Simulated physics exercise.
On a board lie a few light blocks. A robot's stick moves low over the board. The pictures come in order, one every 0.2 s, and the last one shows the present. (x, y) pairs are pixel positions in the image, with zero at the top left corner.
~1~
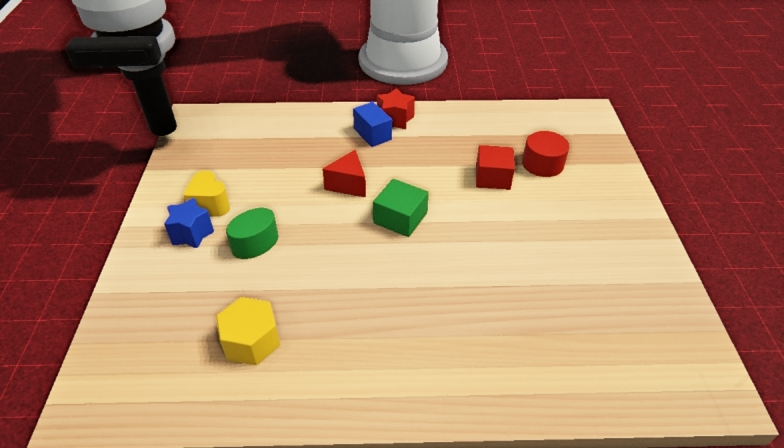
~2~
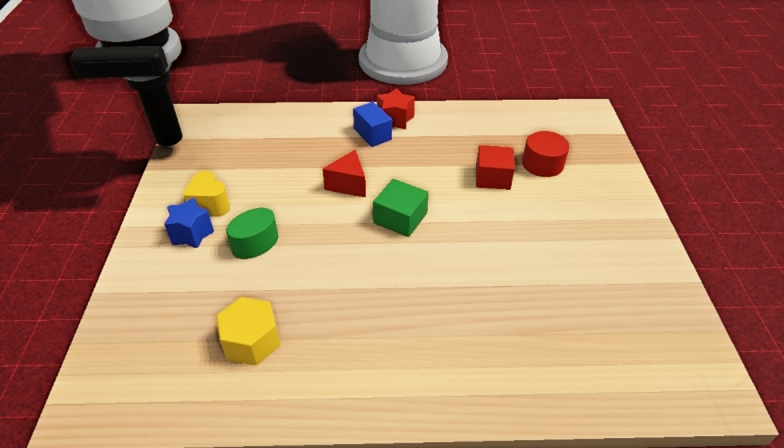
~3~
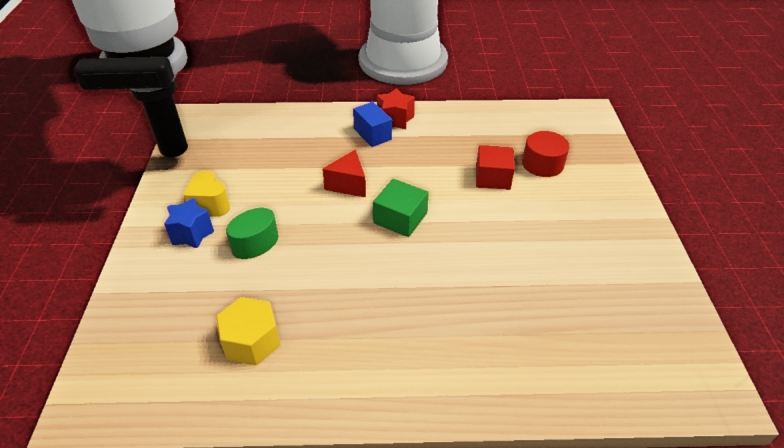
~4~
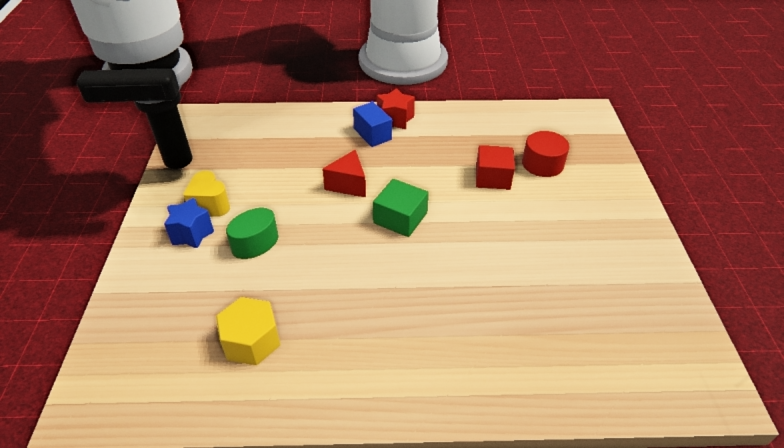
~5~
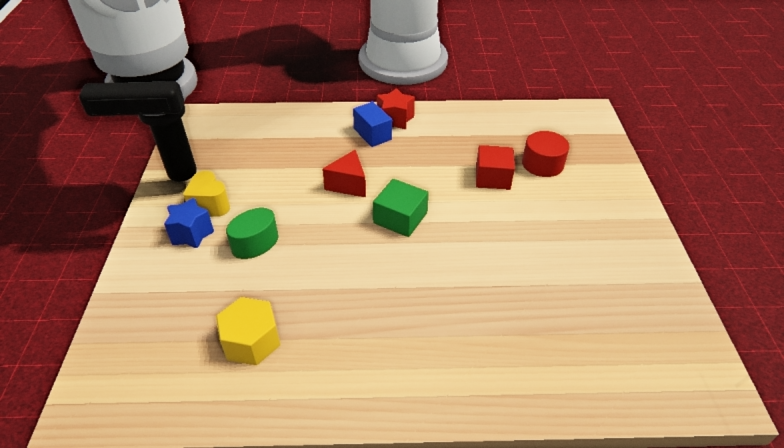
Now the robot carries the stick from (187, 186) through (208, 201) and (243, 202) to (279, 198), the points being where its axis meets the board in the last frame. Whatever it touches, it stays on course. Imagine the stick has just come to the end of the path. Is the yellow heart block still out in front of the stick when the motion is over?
No, that is not what happens.
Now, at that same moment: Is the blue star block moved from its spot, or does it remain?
It is still on its spot.
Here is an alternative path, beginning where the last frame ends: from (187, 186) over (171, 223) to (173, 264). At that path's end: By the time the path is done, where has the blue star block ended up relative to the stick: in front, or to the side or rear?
Gone from the front.
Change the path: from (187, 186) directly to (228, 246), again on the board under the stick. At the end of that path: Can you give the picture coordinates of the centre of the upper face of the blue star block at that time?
The middle of the upper face of the blue star block will lie at about (184, 230) in the picture.
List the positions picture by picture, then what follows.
In the first picture, stick tip (164, 130); block tops, blue star block (184, 212); yellow heart block (204, 184).
In the second picture, stick (169, 140); blocks unchanged.
In the third picture, stick (174, 150); blocks unchanged.
In the fourth picture, stick (179, 162); blocks unchanged.
In the fifth picture, stick (183, 174); blue star block (184, 212); yellow heart block (204, 184).
The first path, step by step. One third of the way, stick (206, 189); yellow heart block (220, 195), turned 30° clockwise.
Two thirds of the way, stick (242, 190); yellow heart block (238, 202), turned 80° clockwise.
At the end, stick (277, 186); blue star block in place; yellow heart block (238, 202), turned 80° clockwise.
